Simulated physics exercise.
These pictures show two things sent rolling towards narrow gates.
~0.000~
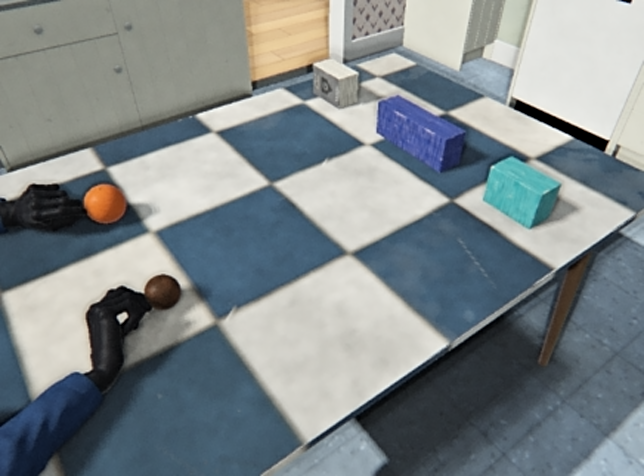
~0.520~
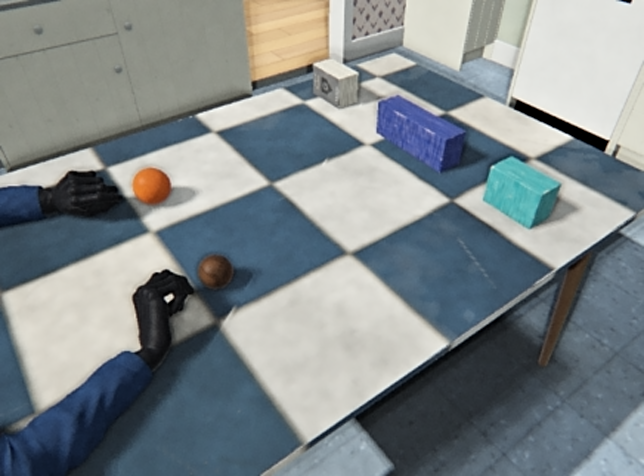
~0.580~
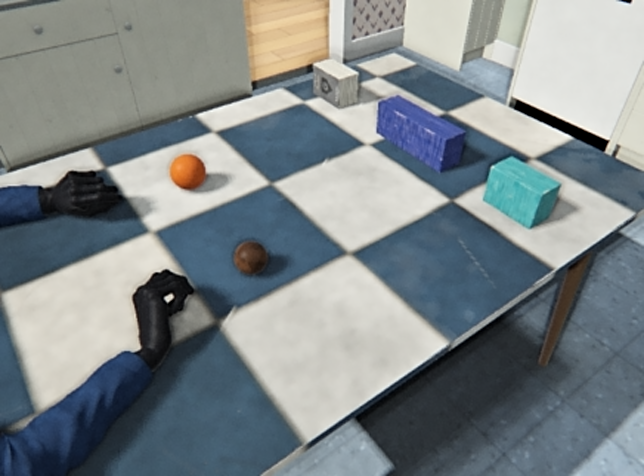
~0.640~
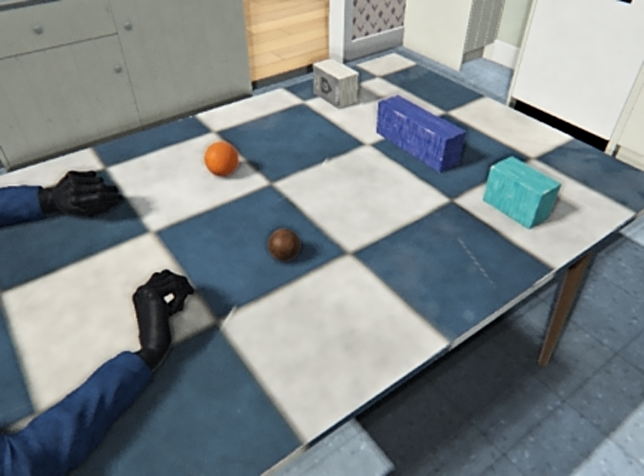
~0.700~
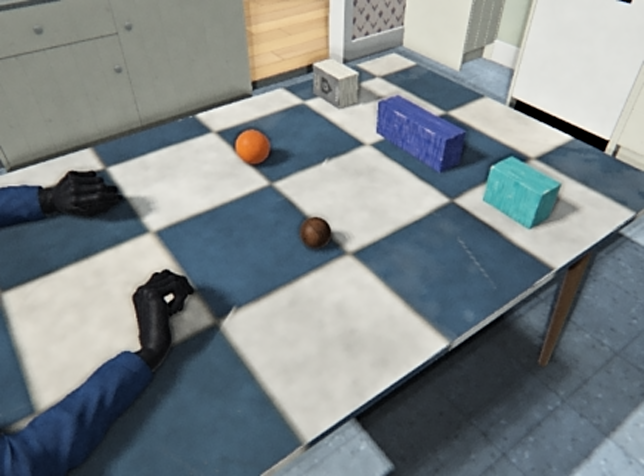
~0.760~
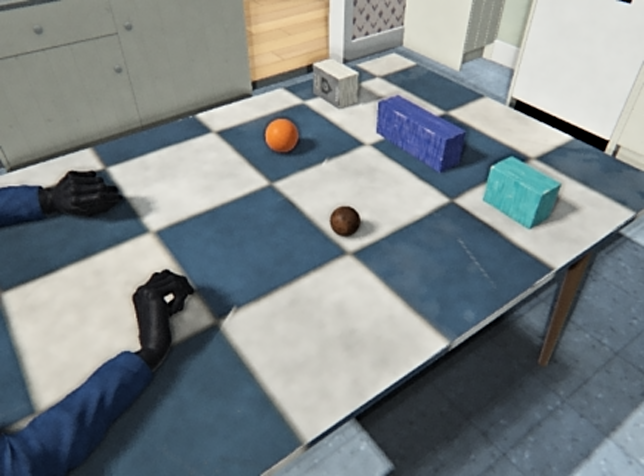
An orange ball and a smaller brown one rolled across a blue and white checkered table, after two black-gloved hands released them, moving rightward and away toward the blue and turquoise blocks.
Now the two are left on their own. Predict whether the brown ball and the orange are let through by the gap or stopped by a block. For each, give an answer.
My call: The brown ball is let through, the orange is let through.
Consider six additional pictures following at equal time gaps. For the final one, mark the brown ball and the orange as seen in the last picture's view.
First (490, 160), then (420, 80).
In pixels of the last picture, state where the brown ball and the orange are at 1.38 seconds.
The brown ball is at (574, 132) and the orange at (492, 85).
Around 1.38 s, brown ball heading on near (574, 132); orange heading on near (492, 84).
Finally (2.3 s), the brown ball gets between the blocks; the orange gets between the blocks.
